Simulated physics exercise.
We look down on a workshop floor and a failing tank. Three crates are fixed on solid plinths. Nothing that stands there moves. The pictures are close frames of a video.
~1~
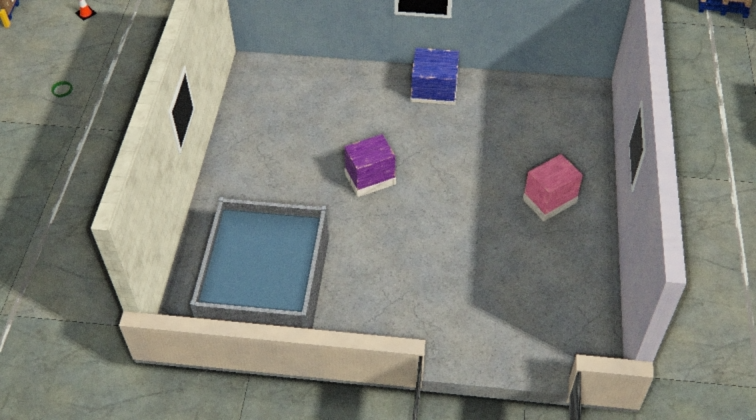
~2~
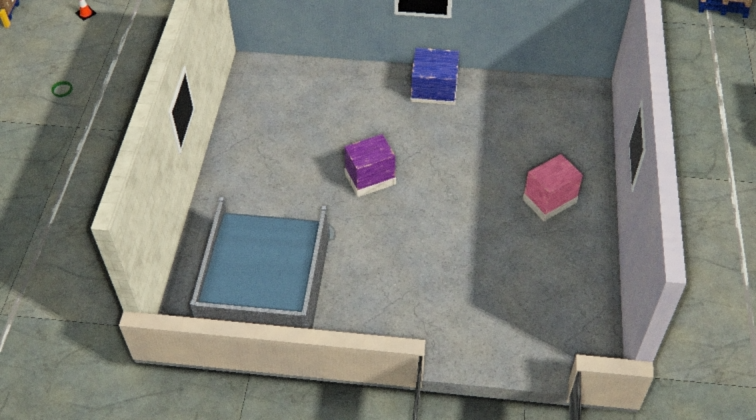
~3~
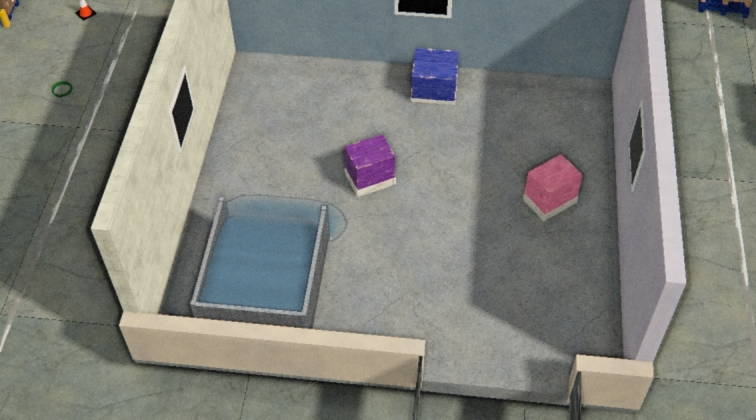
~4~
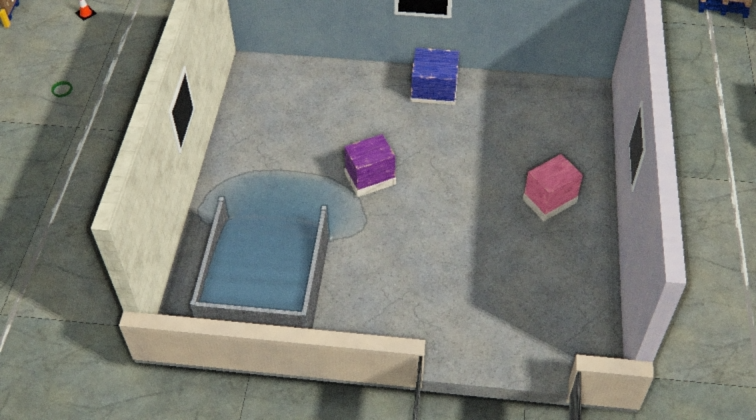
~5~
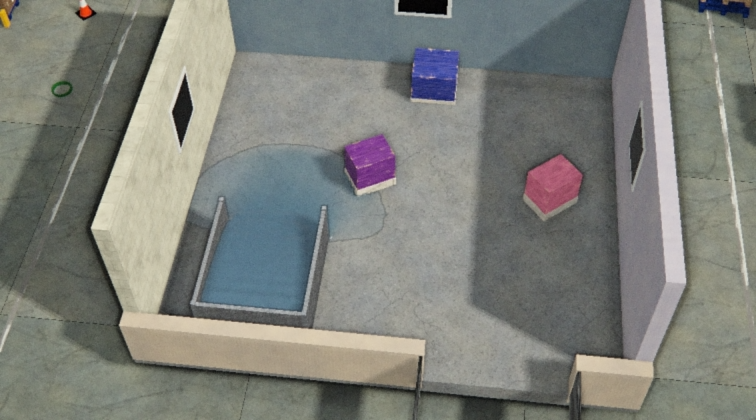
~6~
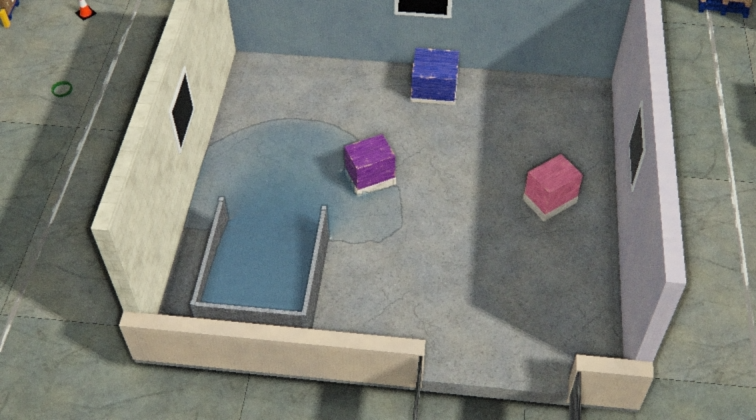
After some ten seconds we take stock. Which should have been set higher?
The pink crate stays dry; the blue crate gets wet; the purple crate gets wet.
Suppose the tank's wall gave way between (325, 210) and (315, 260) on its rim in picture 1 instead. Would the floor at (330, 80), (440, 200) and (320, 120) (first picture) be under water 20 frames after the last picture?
As listed: No water, under water, no water.
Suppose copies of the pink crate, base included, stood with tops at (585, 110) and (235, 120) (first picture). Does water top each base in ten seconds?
In turn: Remains dry, takes water.
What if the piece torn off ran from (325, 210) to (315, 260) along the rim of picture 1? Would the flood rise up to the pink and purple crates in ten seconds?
One by one: Pink crate is soaked, purple crate keeps dry.
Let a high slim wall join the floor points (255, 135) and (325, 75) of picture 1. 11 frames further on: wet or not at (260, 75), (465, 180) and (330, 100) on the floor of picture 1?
As listed: Under water, flooded, covered.
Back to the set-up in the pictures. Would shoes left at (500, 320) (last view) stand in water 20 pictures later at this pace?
At that place: No water.
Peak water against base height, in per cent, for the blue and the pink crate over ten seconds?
Roughly 350 per cent, then 70 per cent.
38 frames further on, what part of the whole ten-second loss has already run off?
About 0 per cent.
A moment on, water covers 30 % of the floor; the pink crate not reached, the blue crate not reached, the purple crate water round its plinth.
Next, water covers 40 % of the floor; the pink crate water round its plinth, the blue crate water round its plinth, the purple crate water round its plinth.
Then, water covers 50 % of the floor; the pink crate water round its plinth, the blue crate water round its plinth, the purple crate water round its plinth.
Later, water covers 75 % of the floor; the pink crate water round its plinth, the blue crate water round its plinth, the purple crate water round its plinth.
In the end, water covers 95 % of the floor; the pink crate stayed above the water, the blue crate was topped, the purple crate was topped.
